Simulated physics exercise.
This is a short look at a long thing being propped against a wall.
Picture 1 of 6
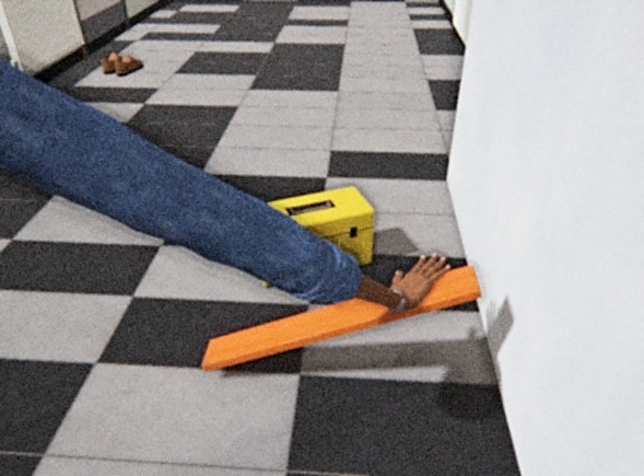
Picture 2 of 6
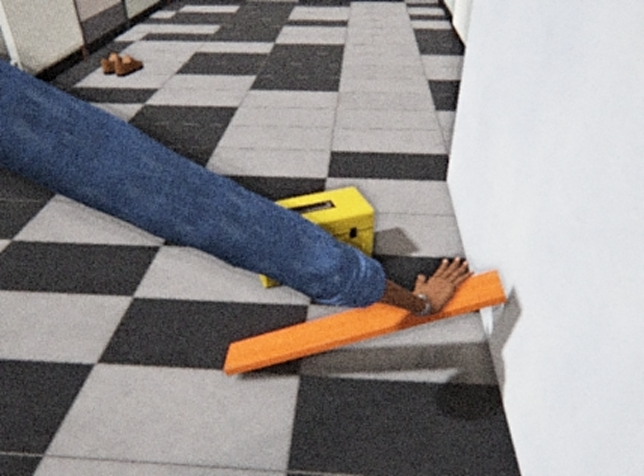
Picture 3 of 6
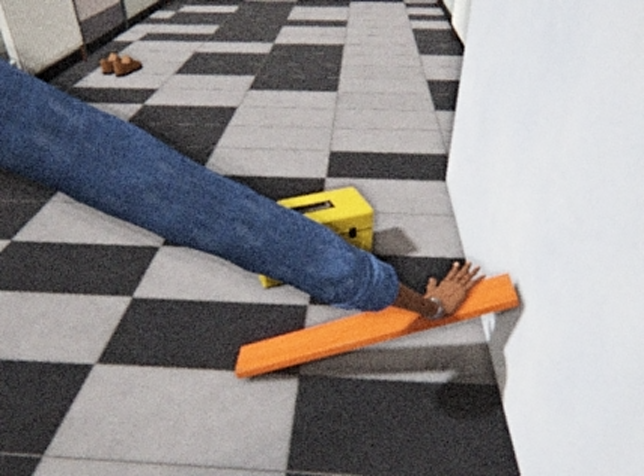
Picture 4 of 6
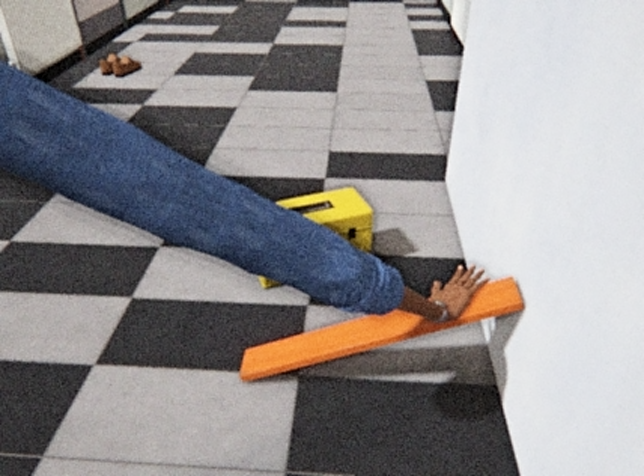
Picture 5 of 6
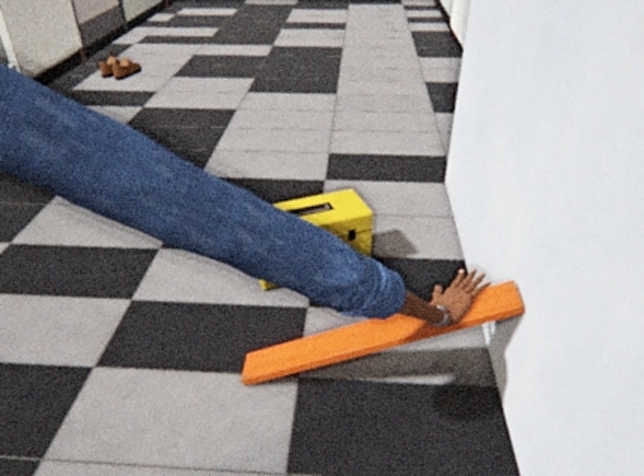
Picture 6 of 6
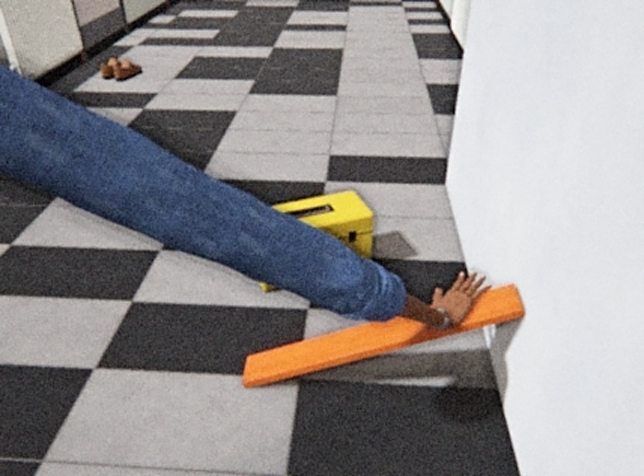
In a checkered hallway, a hand slides an orange plank right and leans it against the wall.
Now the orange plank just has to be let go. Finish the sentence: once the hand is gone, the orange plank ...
The orange plank slides down.
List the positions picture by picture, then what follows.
The first picture shows not yet at the wall; orange plank (332, 321); yellow toolbox (311, 236).
The second picture shows not yet at the wall; orange plank (355, 326).
The third picture shows not yet at the wall; orange plank (366, 329).
The fourth picture shows not yet at the wall; orange plank (371, 332).
The fifth picture shows leant on the wall, still held; orange plank (372, 336).
The sixth picture shows leant on the wall, still held; orange plank (373, 338).
Then, 0.30 s on from there, orange plank leaning 14° more than when let go near (362, 361).
Then, 0.40 s on from there, orange plank leaning 24° more than when let go near (359, 376).
In the end, moved from the start, orange plank; yellow toolbox unmoved. At the end, from the last picture's camera, orange plank near (359, 378). The plank gives way.
